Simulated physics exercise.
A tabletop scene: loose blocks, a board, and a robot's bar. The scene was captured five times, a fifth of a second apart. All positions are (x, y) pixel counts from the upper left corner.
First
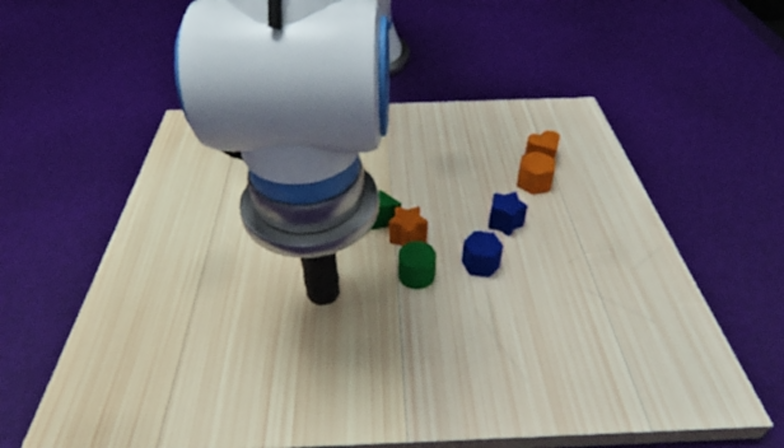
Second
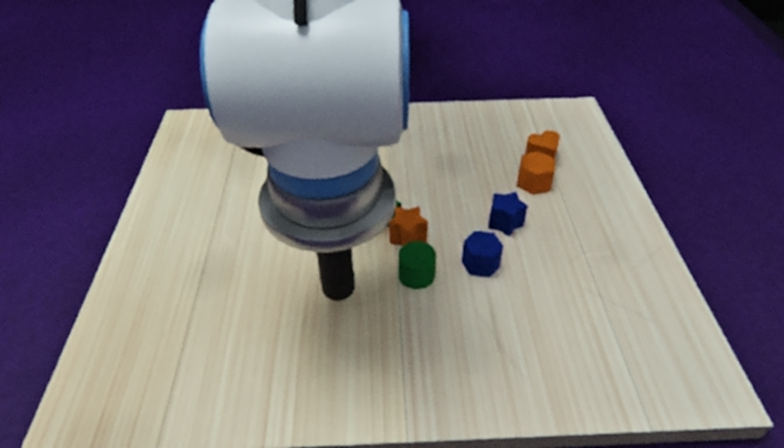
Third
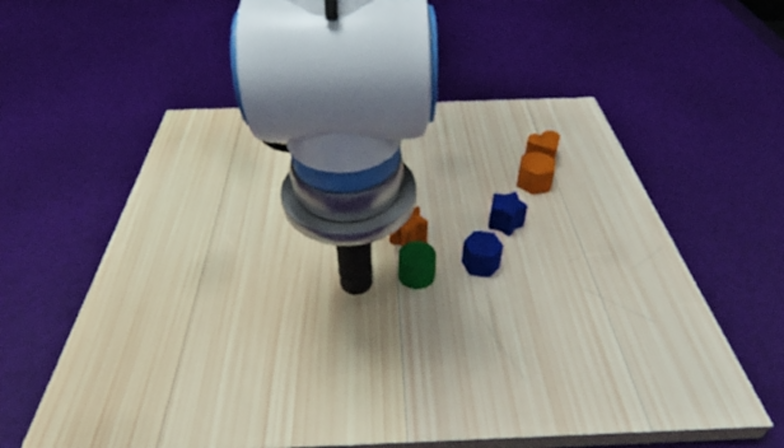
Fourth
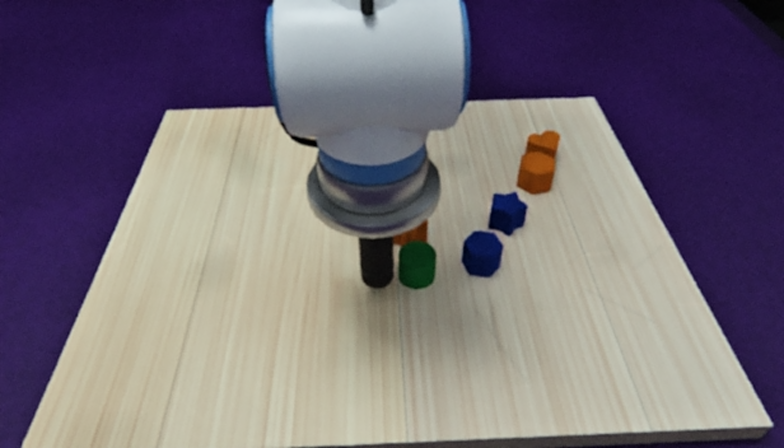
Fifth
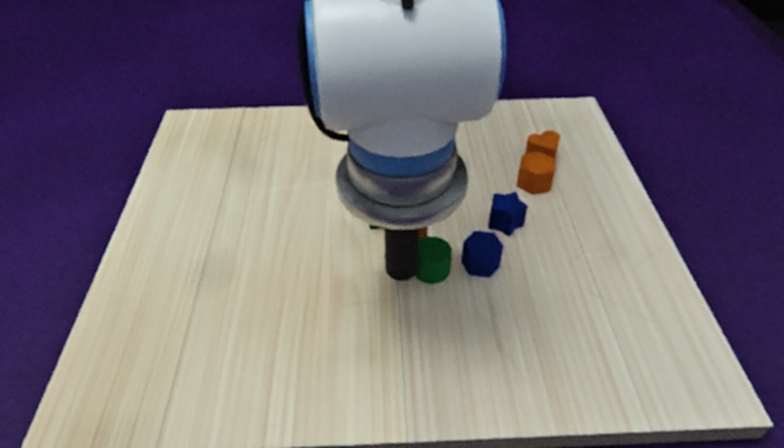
The clip shows a white robot arm moving its black bar rightward over a wooden board scattered with orange, green and blue blocks, passing in front of the orange star, then nudging the green cylinder slightly right.
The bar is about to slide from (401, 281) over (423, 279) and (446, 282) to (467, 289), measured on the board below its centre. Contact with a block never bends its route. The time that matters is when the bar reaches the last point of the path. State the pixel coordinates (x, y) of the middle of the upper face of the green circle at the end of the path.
I'd say the green circle ends with its top centre at (465, 239).
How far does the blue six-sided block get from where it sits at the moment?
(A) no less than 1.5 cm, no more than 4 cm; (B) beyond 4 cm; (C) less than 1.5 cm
A: No less than 1.5 cm, no more than 4 cm.
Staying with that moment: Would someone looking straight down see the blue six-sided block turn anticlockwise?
No, it doesn't check out.
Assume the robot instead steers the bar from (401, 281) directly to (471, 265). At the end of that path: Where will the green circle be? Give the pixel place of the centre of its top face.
The middle of the upper face of the green circle will lie at about (482, 221) in the picture.
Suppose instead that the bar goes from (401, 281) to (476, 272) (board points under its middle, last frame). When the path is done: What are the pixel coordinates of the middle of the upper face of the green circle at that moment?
Its top face will be centred at roughly (476, 227).
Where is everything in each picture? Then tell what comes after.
The first picture shows lower end of the bar (324, 294), tops of blocks, orange star (408, 217), green circle (417, 254), blue six-sided block (484, 243).
The second picture shows bar (339, 289), blocks as before.
The third picture shows bar (357, 284), blocks as before.
The fourth picture shows bar (378, 277), blocks as before.
The fifth picture shows bar (401, 270), orange star hidden, green circle (433, 249), blue six-sided block (484, 243).
On the path given first. Halfway along, bar (436, 269); green circle (459, 240); blue six-sided block (497, 239), turned 30° clockwise.
At the end, bar (468, 278); orange star not moved; green circle (465, 239); blue six-sided block (502, 239), turned 30° clockwise.
